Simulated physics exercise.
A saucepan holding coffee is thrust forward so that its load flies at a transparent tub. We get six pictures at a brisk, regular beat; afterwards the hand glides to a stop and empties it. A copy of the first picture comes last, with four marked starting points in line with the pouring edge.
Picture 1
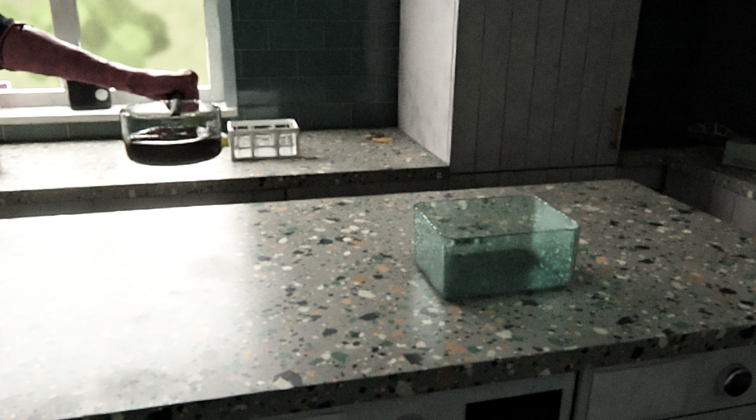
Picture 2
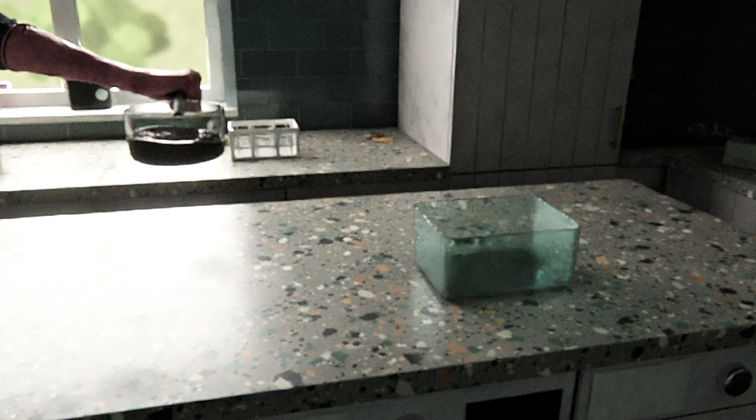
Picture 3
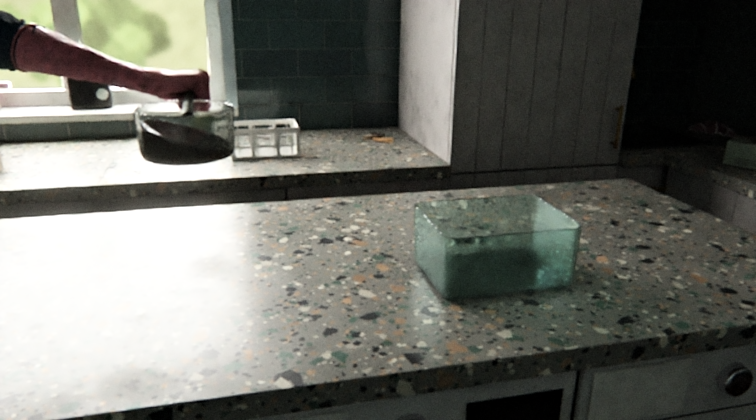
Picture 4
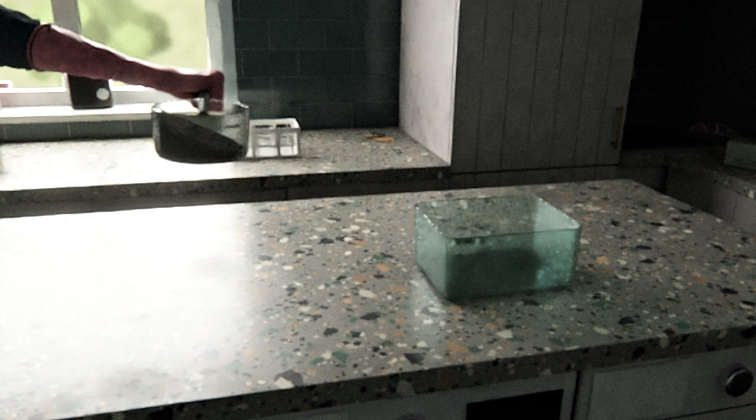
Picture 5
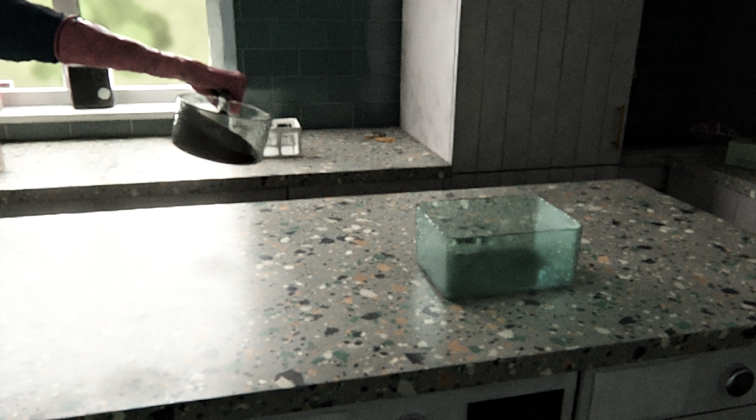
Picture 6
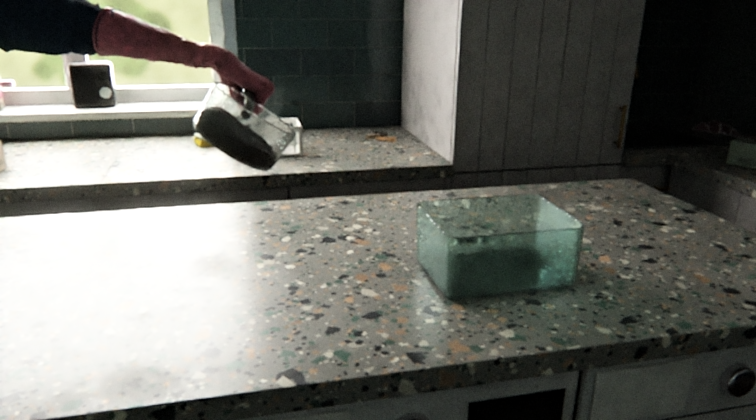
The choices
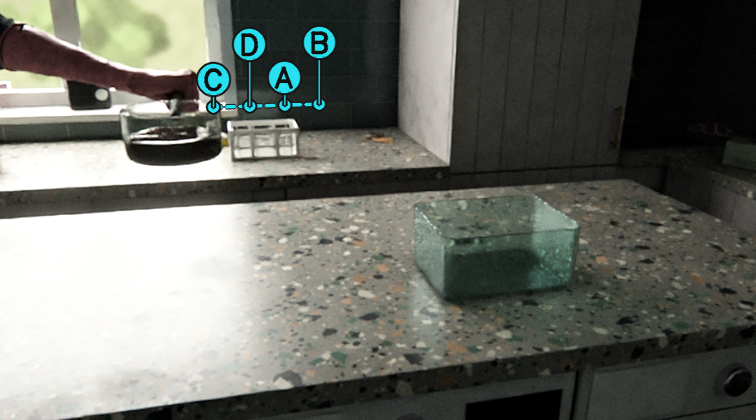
An arm in a dark sleeve and a reddish glove reaches in from the upper left of a dim kitchen, seen from a steady, slightly raised view across a speckled stone counter. It grips a clear pan of dark liquid beside a white rack near the window, while a green see-through tub sits right of centre. The hand carries the pan rightward, then tilts it steeply as the liquid slants inside.
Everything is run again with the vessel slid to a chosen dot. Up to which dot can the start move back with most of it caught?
D.
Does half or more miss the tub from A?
No.
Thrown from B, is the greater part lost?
No, not at all.
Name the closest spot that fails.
The answer is C.
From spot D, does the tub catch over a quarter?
Yes, clearly.
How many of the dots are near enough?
Three of them.
On the marked copy, A at (284, 105); B at (319, 104); C at (213, 107); D at (249, 106).
If A is chosen, about 76 % lands in the tub, 9 % falls short and 15 % goes beside or beyond.
If B is chosen, about 87 % lands in the tub, 9 % falls short and 4 % goes beside or beyond.
If C is chosen, about 17 % lands in the tub, 76 % falls short and 7 % goes beside or beyond.
If D is chosen, about 74 % lands in the tub, 15 % falls short and 11 % goes beside or beyond.
